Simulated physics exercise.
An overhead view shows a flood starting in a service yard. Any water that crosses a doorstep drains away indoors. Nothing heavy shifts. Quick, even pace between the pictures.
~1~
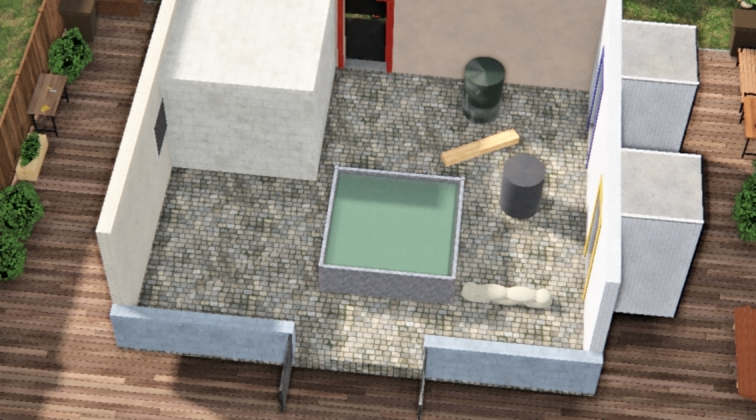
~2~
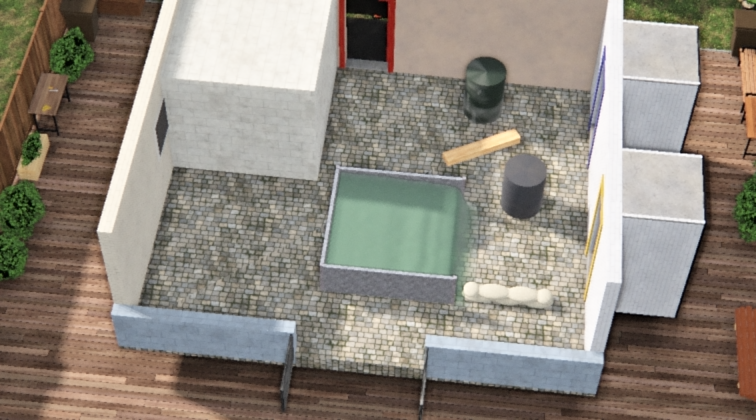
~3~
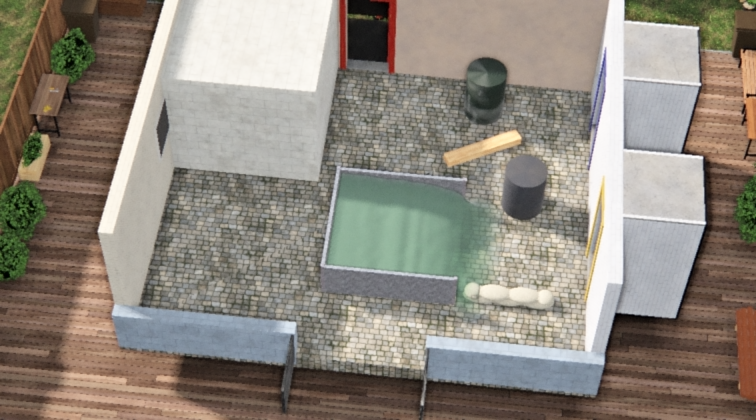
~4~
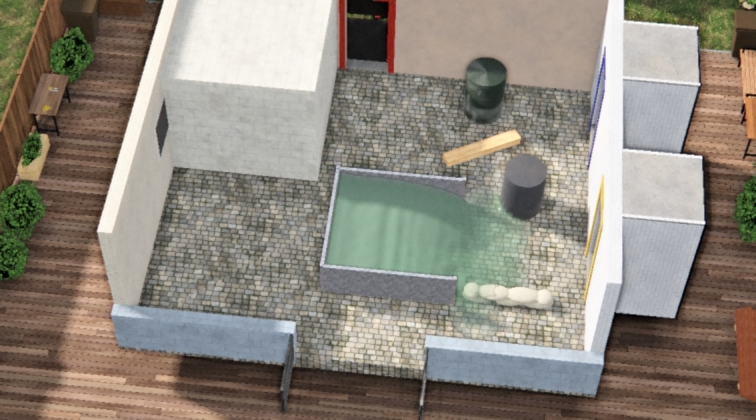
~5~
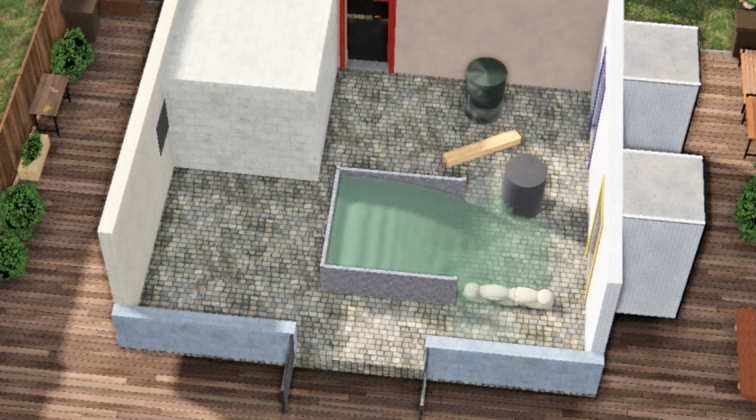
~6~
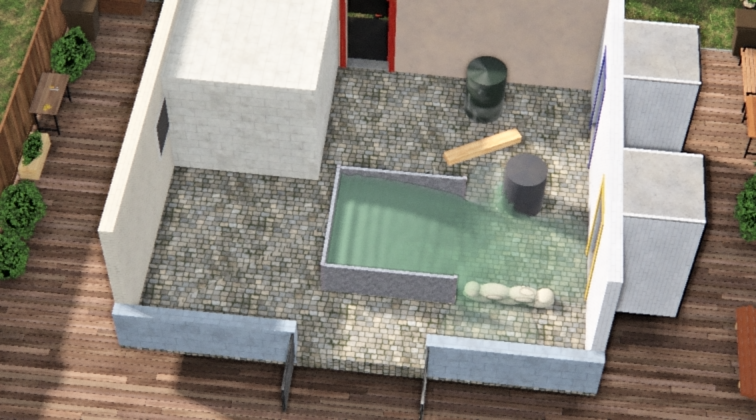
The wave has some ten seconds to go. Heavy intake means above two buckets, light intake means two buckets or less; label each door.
Labels: Red door: Heavy, blue door: Light, yellow door: Heavy.
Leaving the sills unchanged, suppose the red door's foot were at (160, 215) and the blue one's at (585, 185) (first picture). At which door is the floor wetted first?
Answer: The yellow-painted one.
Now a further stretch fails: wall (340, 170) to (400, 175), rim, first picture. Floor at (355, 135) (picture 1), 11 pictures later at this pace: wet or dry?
That spot ends up swamped.
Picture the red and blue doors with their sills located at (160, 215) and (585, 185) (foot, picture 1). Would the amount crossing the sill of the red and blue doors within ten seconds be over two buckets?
As I see it, the red one remains short of it; the blue one remains short of it.
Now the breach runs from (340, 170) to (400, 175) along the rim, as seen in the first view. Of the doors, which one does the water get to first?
It's the red-painted one.
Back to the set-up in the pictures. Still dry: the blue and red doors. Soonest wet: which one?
I'd say the one in blue.
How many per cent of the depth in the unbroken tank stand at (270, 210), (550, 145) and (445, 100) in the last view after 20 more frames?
About 0, 14 and 0 percent, in that order.
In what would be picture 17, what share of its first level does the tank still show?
Roughly 36 percent.
A moment on, water covers 25 % of the floor; the red door not reached, the blue door not reached, the yellow door over two buckets in.
Next, water covers 35 % of the floor; the red door not reached, the blue door wet at the sill, nothing in, the yellow door far over two buckets in.
Then, water covers 45 % of the floor; the red door not reached, the blue door wet at the sill, nothing in, the yellow door far over two buckets in.
Later, water covers 80 % of the floor; the red door under two buckets in, the blue door wet at the sill, nothing in, the yellow door far over two buckets in.
In the end, water covers 95 % of the floor; the red door over two buckets in, the blue door wet at the sill, nothing in, the yellow door far over two buckets in.
